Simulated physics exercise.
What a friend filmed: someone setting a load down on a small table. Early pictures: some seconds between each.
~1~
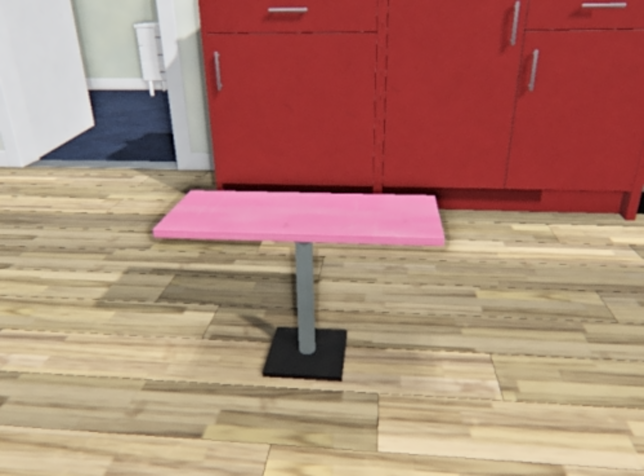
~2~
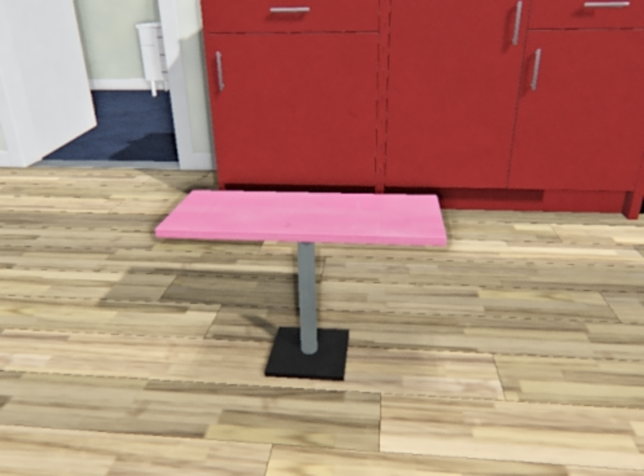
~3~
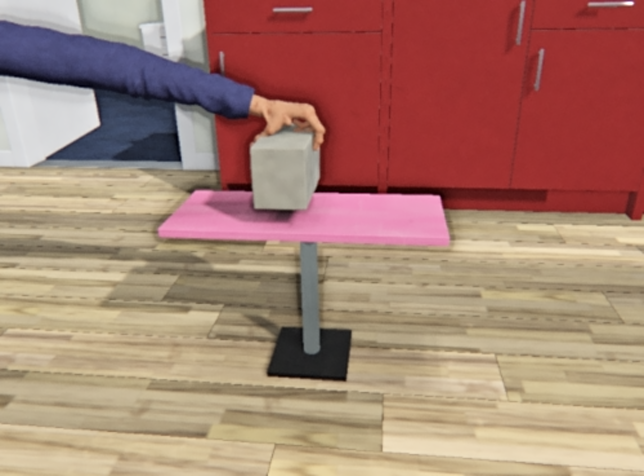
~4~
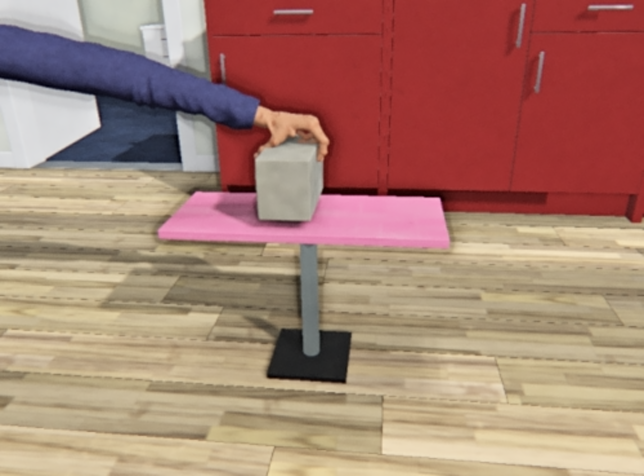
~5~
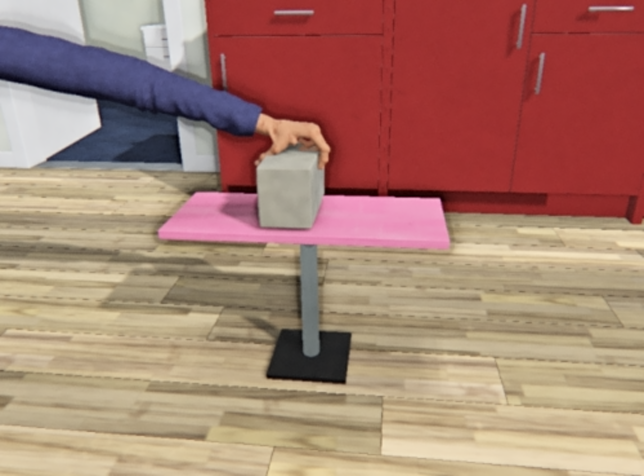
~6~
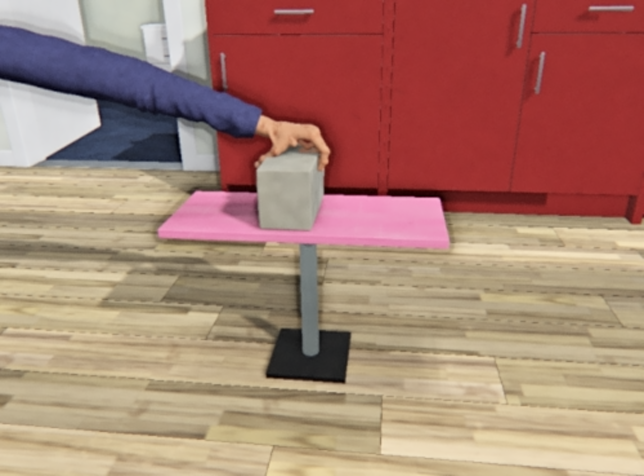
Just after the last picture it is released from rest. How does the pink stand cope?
Looks to me like it will stand fine on its own.
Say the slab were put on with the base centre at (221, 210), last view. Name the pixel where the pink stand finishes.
It finishes near (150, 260).
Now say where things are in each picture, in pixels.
In the first frame, pink stand (303, 216).
In the second frame, pink stand (305, 215).
In the third frame, still on the way; pink stand (308, 215); slab (288, 164).
In the fourth frame, still on the way; pink stand (308, 217); slab (292, 175).
In the fifth frame, still on the way; pink stand (308, 218); slab (293, 182).
In the sixth frame, in place, still held; pink stand (307, 217); slab (293, 184).
Then, 0.24 s on from there, pink stand at rest near (307, 217).
In the end, the pink stand stays flat on its feet, near (307, 217).
